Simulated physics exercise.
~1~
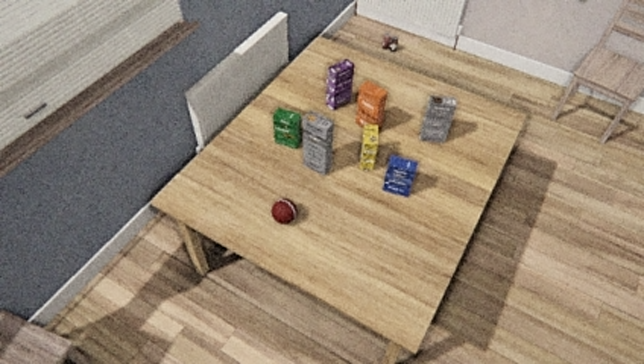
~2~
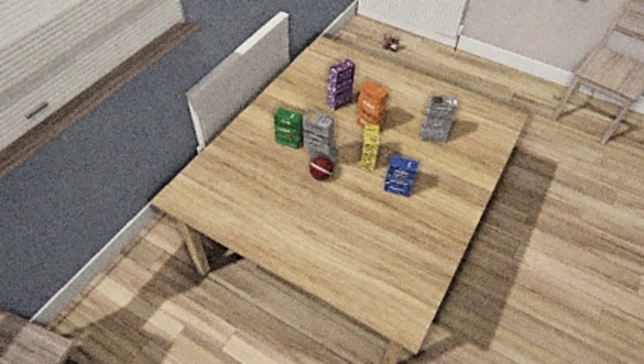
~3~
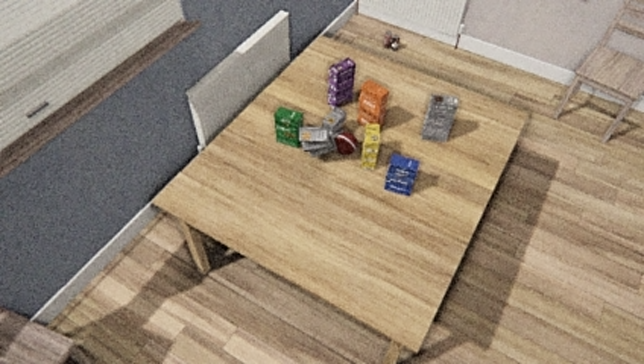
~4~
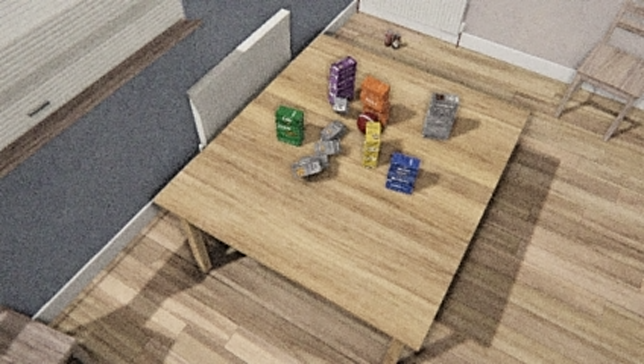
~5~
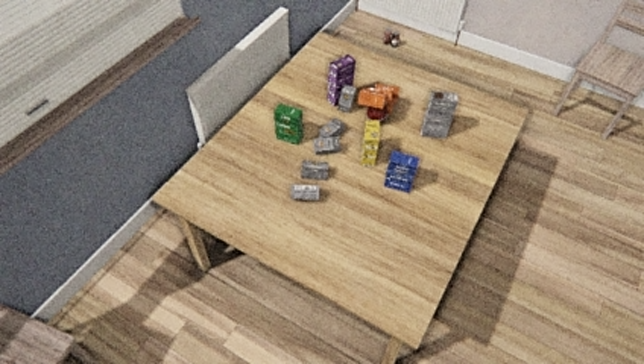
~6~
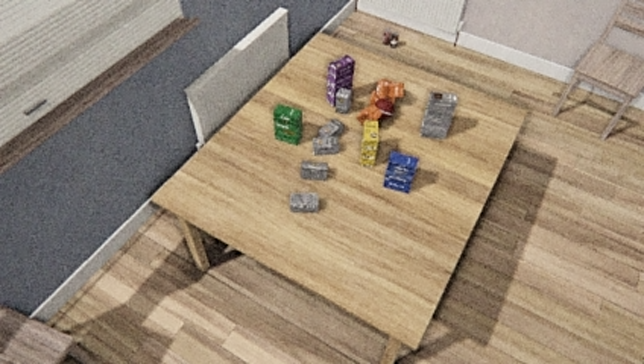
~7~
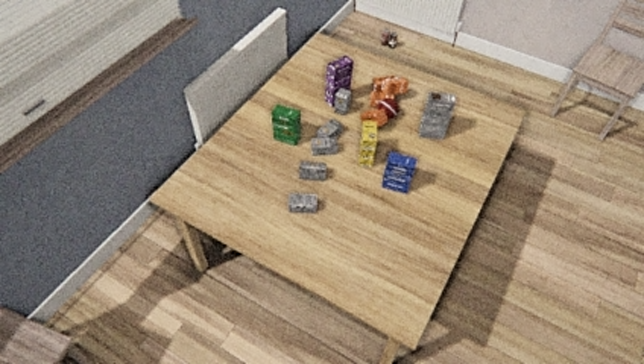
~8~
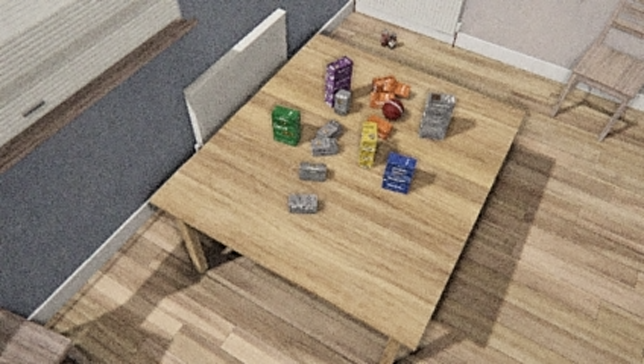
Dark red ball rolling across a wooden table, toppling a grey stack, then an orange one, while the other coloured stacks stay standing.
